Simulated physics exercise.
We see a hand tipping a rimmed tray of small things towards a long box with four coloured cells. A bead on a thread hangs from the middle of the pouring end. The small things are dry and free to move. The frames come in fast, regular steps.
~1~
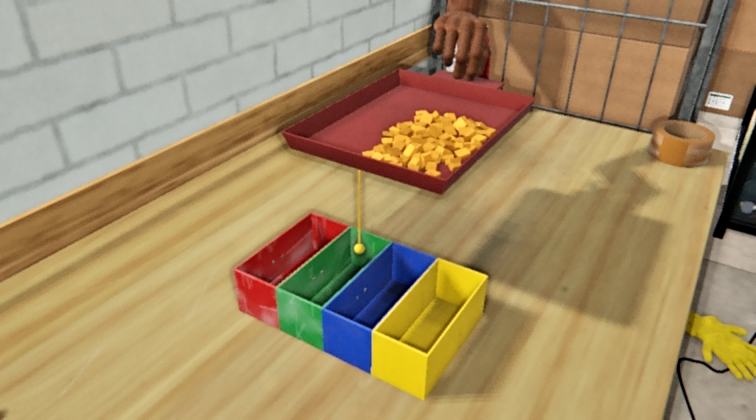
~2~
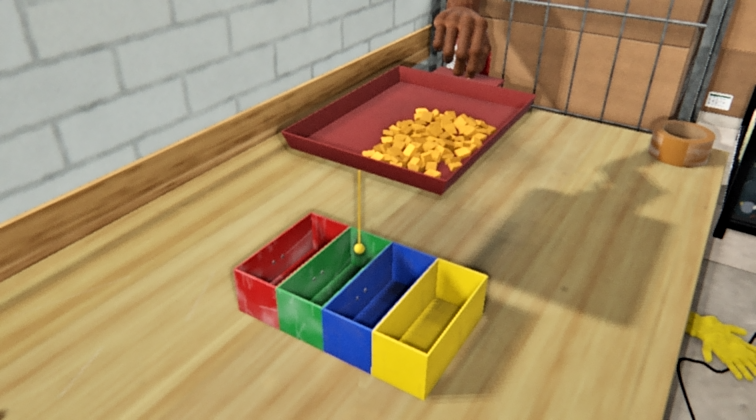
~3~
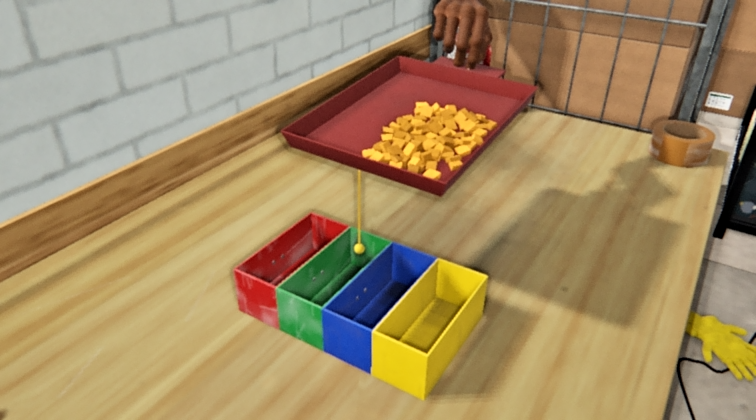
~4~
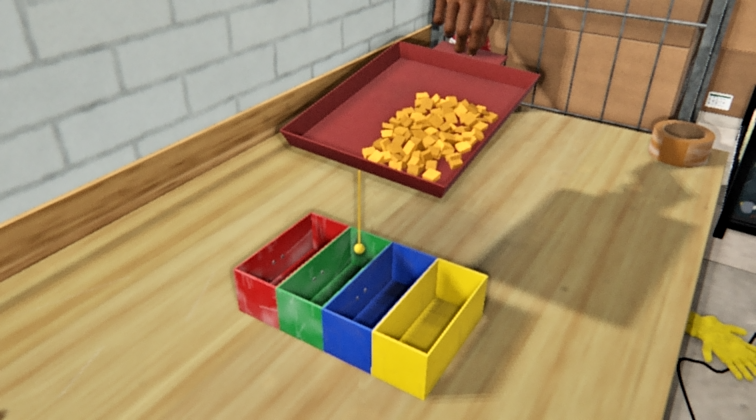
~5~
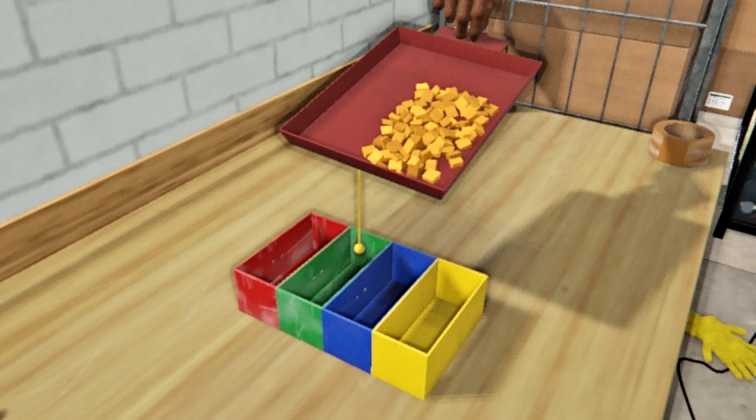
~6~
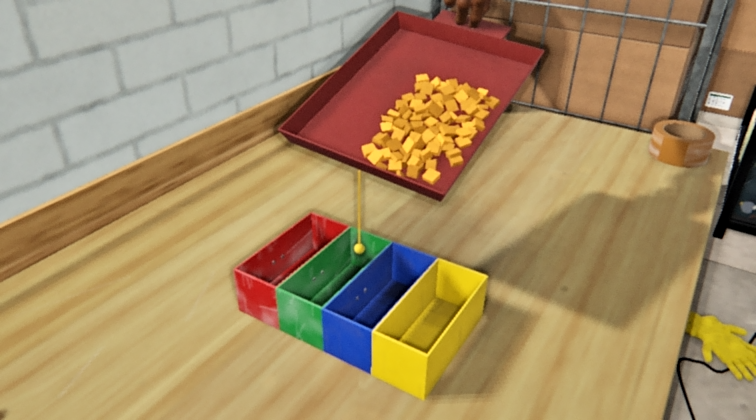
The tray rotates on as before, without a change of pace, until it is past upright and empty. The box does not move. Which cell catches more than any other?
Most goes to the yellow cell.
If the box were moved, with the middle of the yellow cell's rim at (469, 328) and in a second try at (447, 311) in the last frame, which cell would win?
At the first place the cell in blue, at the second that blue cell.
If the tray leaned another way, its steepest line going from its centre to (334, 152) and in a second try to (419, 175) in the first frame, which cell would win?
At the first place the red one, at the second that yellow cell.
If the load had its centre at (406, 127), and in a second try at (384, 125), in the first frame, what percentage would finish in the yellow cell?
In turn 40 and 30 in a hundred.
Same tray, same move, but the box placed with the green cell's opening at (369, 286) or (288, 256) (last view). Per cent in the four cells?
Roughly 100 per cent, and 60 per cent.
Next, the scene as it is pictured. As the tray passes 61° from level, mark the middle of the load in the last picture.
Roughly at (416, 155).
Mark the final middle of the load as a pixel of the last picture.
Close to (412, 342).
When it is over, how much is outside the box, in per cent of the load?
About 0 per cent.
Shortly afterwards, tray tipped steeply; the whole lot on the tray.
Next, tray tipped right over; near half on the tray; near a quarter in the yellow cell; a little in the blue cell; only a few in the green cell; a little falling or outside the box.
Some moments later, tray tipped past a quarter turn; near two thirds in the yellow cell; near a third in the blue cell; a little in the green cell; only a few in the red cell; only a few falling or outside the box.
In the end, tray tipped past a quarter turn; near two thirds in the yellow cell; near a third in the blue cell; a little in the green cell; only a few in the red cell; only a few outside the box.
